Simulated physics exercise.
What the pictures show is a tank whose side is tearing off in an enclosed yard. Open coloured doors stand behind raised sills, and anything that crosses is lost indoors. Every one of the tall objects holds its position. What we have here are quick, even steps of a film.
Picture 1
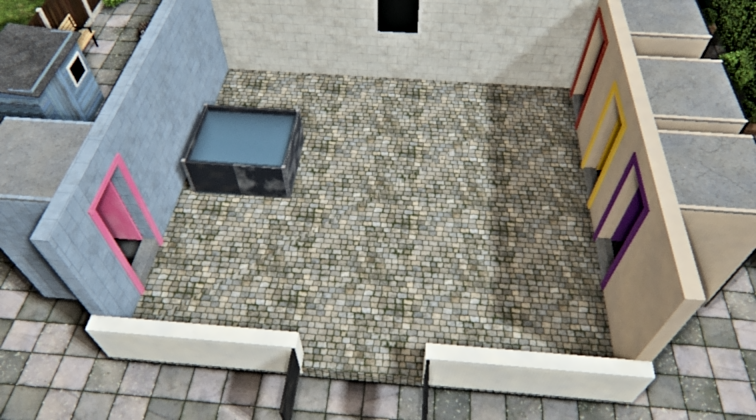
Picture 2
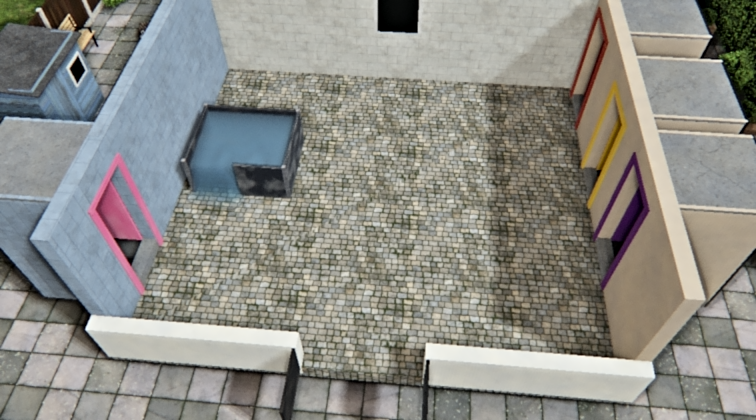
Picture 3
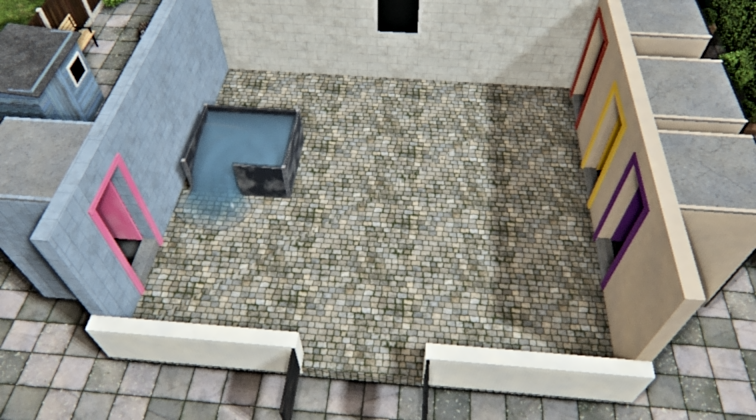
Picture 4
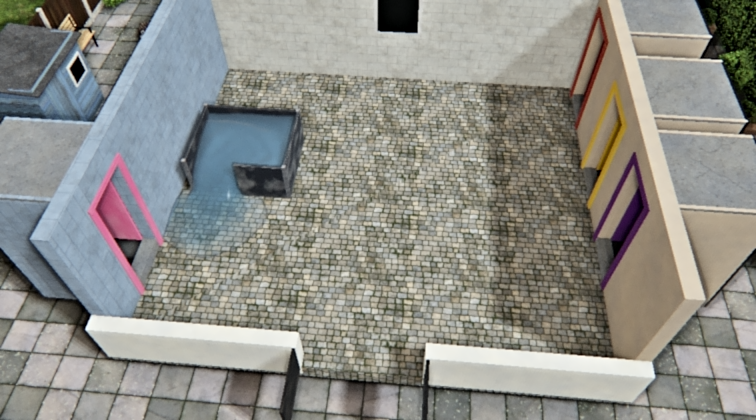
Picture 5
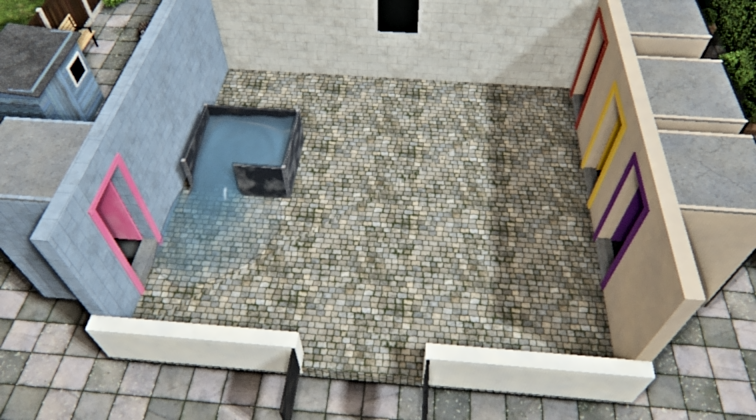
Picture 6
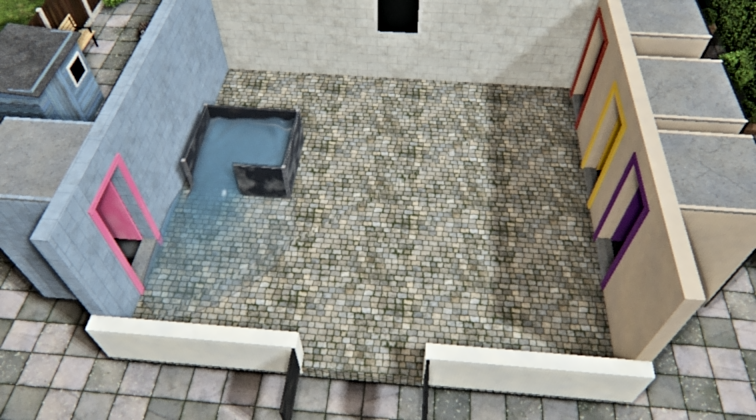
In a walled cobbled yard with coloured doorways, an open tank's front side gives way and water spreads across the paving toward the viewer.
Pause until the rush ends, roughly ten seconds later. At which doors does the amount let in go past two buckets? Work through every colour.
Door by door: The yellow door stays at two or fewer; the purple door stays at two or fewer; the pink door stays at two or fewer; the red door stays at two or fewer.
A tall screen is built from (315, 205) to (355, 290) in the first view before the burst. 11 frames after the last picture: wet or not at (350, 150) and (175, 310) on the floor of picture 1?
As listed: No water, covered.
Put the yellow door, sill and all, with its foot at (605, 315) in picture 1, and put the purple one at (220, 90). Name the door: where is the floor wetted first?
It's the pink one, I'd say.
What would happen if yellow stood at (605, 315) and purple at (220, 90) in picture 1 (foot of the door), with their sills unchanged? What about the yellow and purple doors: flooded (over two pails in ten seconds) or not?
I'd say yellow overflows, while purple falls short.
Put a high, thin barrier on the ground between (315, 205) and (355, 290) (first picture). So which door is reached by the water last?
My answer is the red one.
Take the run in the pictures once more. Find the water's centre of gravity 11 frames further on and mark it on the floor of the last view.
At about (228, 232).
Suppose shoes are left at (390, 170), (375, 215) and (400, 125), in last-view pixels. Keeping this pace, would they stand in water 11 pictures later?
Result, in that order: Not wetted / not wetted / not wetted.
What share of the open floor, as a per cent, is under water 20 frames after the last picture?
I'd say close to 35 per cent.
A moment on, water covers 15 % of the floor; the yellow door not reached, the purple door not reached, the pink door wet at the sill, nothing in, the red door not reached.
Next, water covers 20 % of the floor; the yellow door not reached, the purple door not reached, the pink door wet at the sill, nothing in, the red door not reached.
Then, water covers 35 % of the floor; the yellow door not reached, the purple door not reached, the pink door wet at the sill, nothing in, the red door not reached.
Later, water covers 60 % of the floor; the yellow door wet at the sill, nothing in, the purple door wet at the sill, nothing in, the pink door wet at the sill, nothing in, the red door not reached.
In the end, water covers 70 % of the floor; the yellow door under two buckets in, the purple door wet at the sill, nothing in, the pink door wet at the sill, nothing in, the red door wet at the sill, nothing in.
